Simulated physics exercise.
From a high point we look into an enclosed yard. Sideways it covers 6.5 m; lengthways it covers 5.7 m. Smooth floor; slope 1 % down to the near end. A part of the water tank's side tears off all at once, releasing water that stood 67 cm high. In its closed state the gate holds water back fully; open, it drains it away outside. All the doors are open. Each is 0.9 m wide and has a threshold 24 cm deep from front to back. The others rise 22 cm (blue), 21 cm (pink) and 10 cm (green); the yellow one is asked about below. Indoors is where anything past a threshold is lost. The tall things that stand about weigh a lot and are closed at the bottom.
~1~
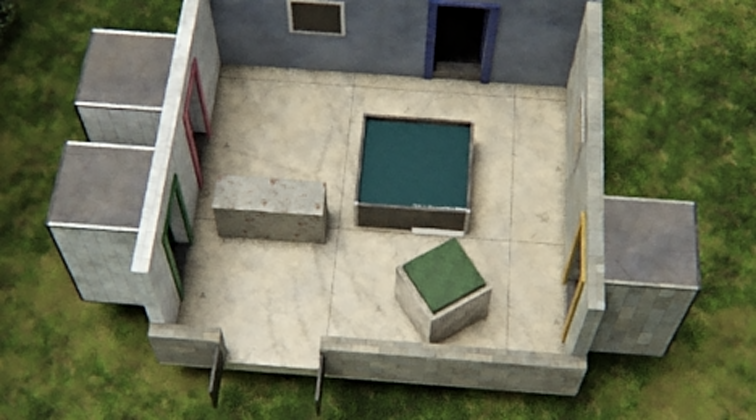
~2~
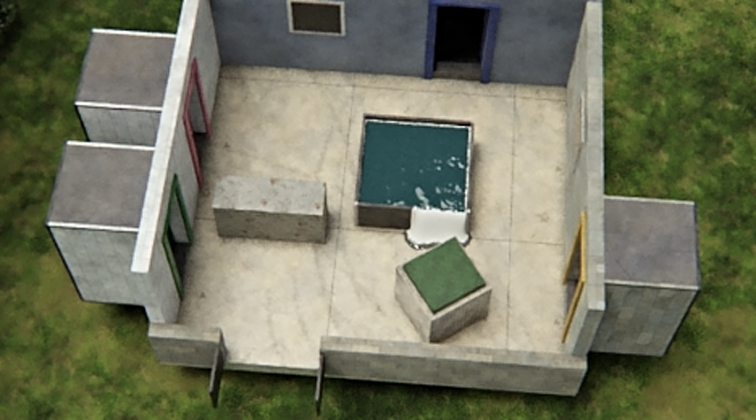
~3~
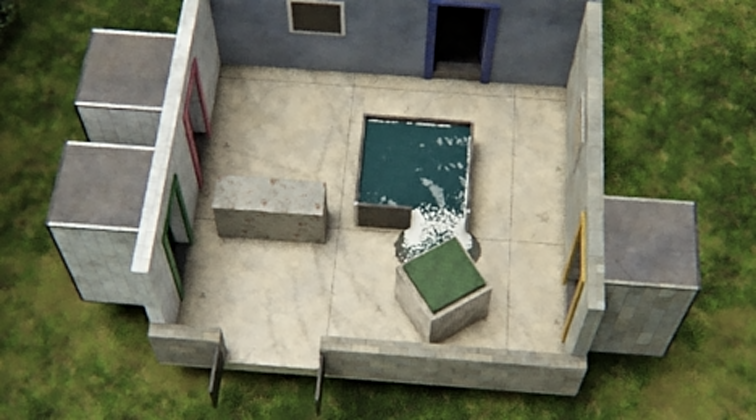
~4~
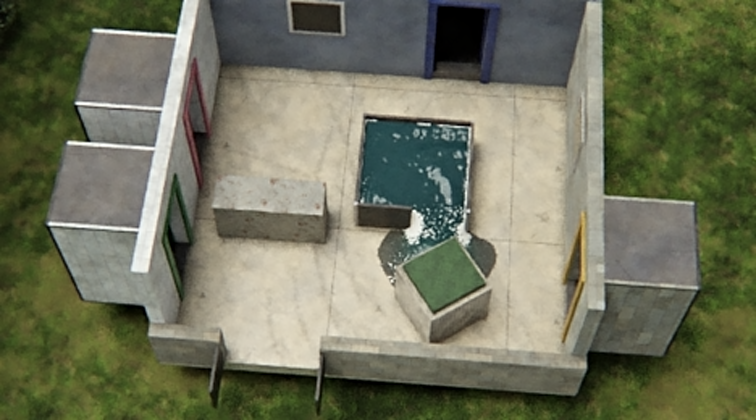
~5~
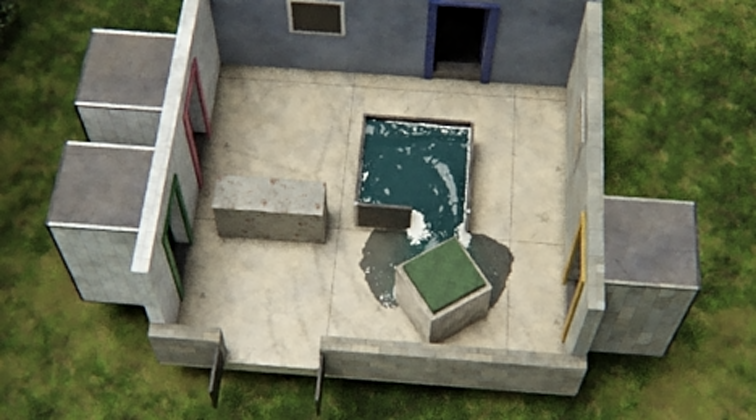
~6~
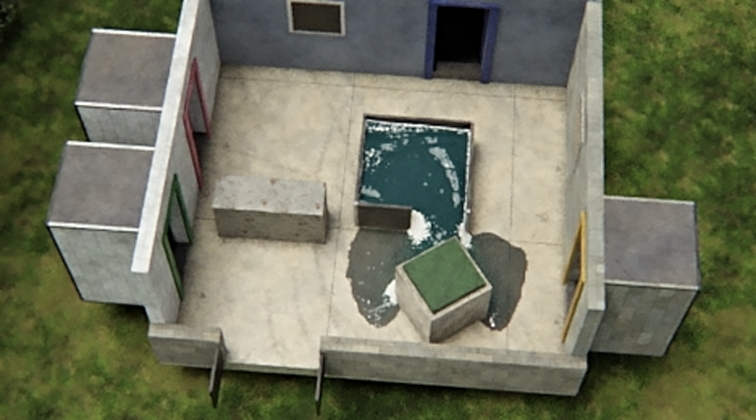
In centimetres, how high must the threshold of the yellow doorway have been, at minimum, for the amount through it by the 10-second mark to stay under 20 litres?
It must have been at least 20 cm high.
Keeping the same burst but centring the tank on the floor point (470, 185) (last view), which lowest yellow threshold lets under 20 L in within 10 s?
New minimum height: Approx. 25 cm.
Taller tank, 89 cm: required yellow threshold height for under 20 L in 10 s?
Roughly 28 centimetres would do it.
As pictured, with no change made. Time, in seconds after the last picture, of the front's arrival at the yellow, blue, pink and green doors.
Yellow: 0.5 s; blue: 5.5 s; pink: 3.0 s; green: 1.4 s.
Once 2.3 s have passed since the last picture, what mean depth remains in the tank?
Near 29 cm, averaged.
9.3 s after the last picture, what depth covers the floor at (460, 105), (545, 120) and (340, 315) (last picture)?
Ordered as asked: 3, 5, 7 cm.
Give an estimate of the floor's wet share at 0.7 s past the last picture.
Roughly 25 percent.
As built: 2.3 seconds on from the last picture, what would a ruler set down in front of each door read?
Yellow door 20 cm, blue door 0 cm, pink door 0 cm, green door 17 cm.
Then, 0.7 s after the last picture water covers 25 % of the floor, deepest (50 cm) near (439, 266); 10 cm at the yellow door, 0 litres in over its 22 cm threshold.
Then, 2.3 s after the last picture water covers 50 % of the floor, deepest (30 cm) near (439, 266); 20 cm at the yellow door, 9 litres in over its 22 cm threshold.
Then, 9.3 s after the last picture water covers 95 % of the floor, deepest (10 cm) near (455, 365); 8 cm at the yellow door, 10 litres in over its 22 cm threshold.
At the yellow door as built, the water peaked near 25 cm, 1.1 s after the last picture.
With a threshold of 17.5 cm, 39 litres would have come in within the 10 s; with 23.5 cm, 5 litres. So under 20 litres takes about 20 cm.
